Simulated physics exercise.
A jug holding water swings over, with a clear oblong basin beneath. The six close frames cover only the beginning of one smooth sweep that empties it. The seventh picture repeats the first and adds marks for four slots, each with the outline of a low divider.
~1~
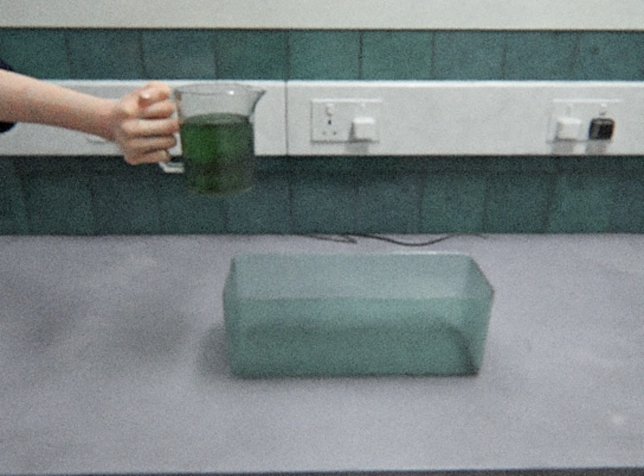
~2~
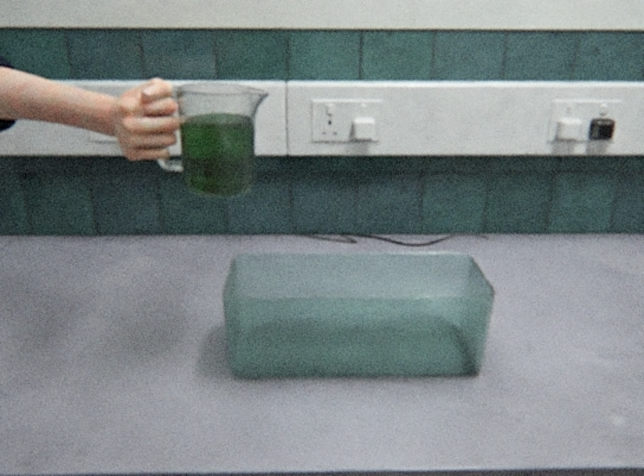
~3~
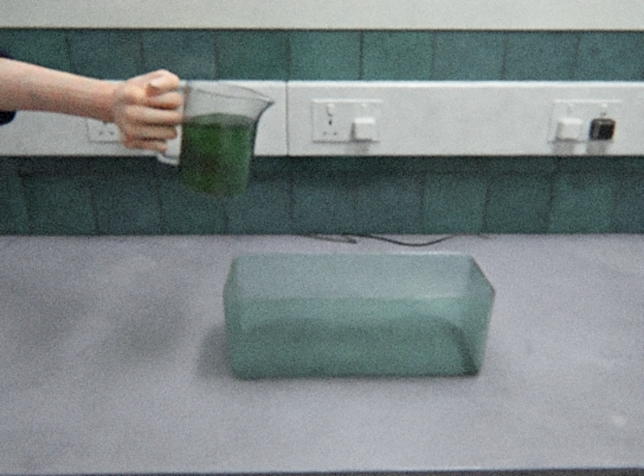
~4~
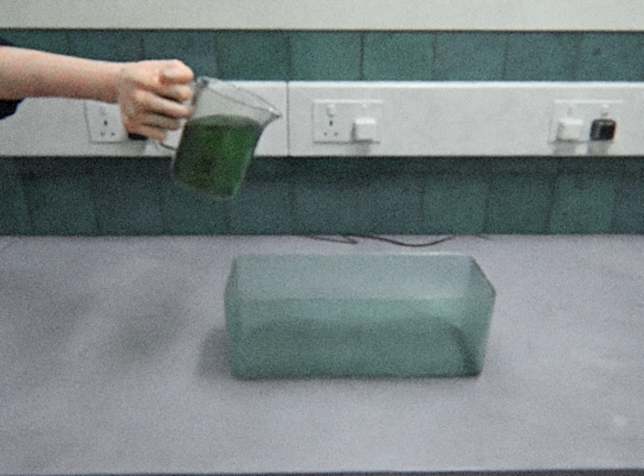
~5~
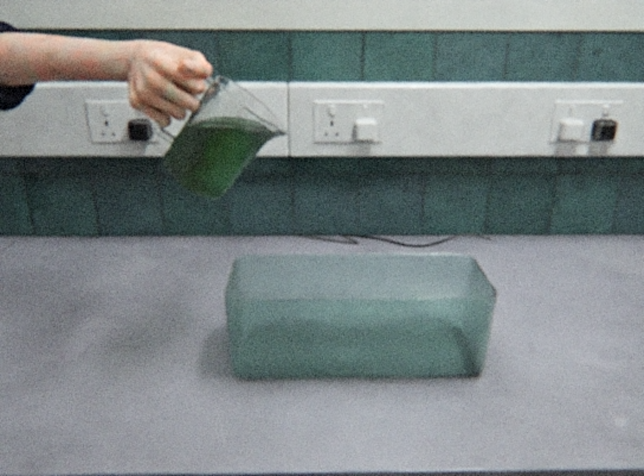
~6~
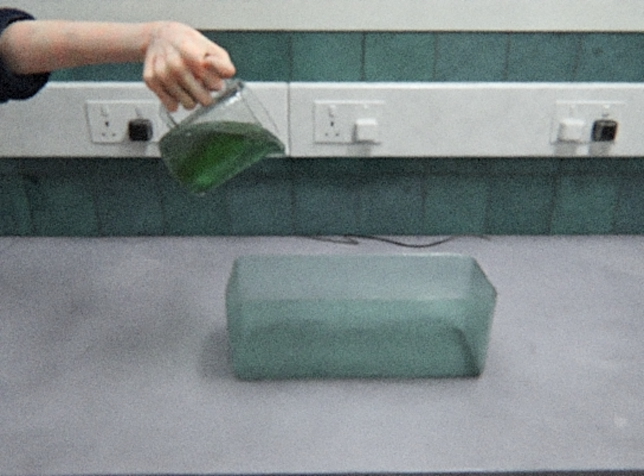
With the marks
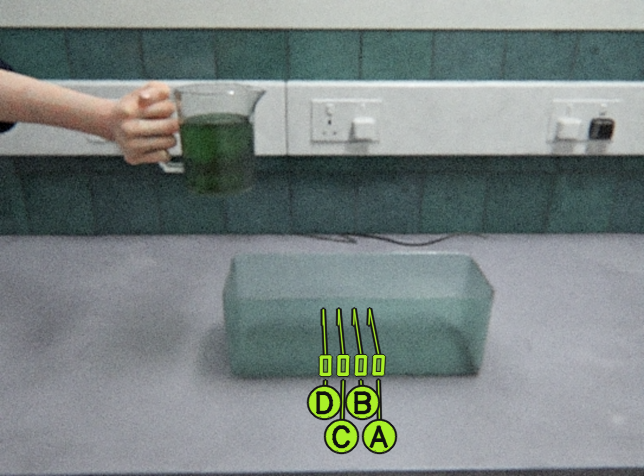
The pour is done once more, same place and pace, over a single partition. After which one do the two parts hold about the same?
Position D does it best.
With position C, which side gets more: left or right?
More ends on the left.
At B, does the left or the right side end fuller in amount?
The left side.
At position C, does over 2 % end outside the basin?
Yes.
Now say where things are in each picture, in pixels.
Upright, lip at (265, 91); basin from (230, 372) to (480, 370); nothing has left yet.
Tipped about 3°, lip at (268, 94); nothing has left yet.
Tipped about 11°, lip at (274, 101); nothing has left yet.
Tipped about 23°, lip at (282, 115); nothing has left yet.
Tipped about 38°, lip at (287, 133); nothing has left yet.
Tipped about 56°, lip at (287, 154); nothing has left yet.
On the marked copy, A at (378, 380); B at (360, 380); C at (343, 380); D at (325, 380).
With A, about 74 % ends left of the wall and 19 % right of it; 7 % is lost outside.
With B, about 79 % ends left of the wall and 13 % right of it; 8 % is lost outside.
With C, about 73 % ends left of the wall and 16 % right of it; 11 % is lost outside.
With D, about 53 % ends left of the wall and 45 % right of it.
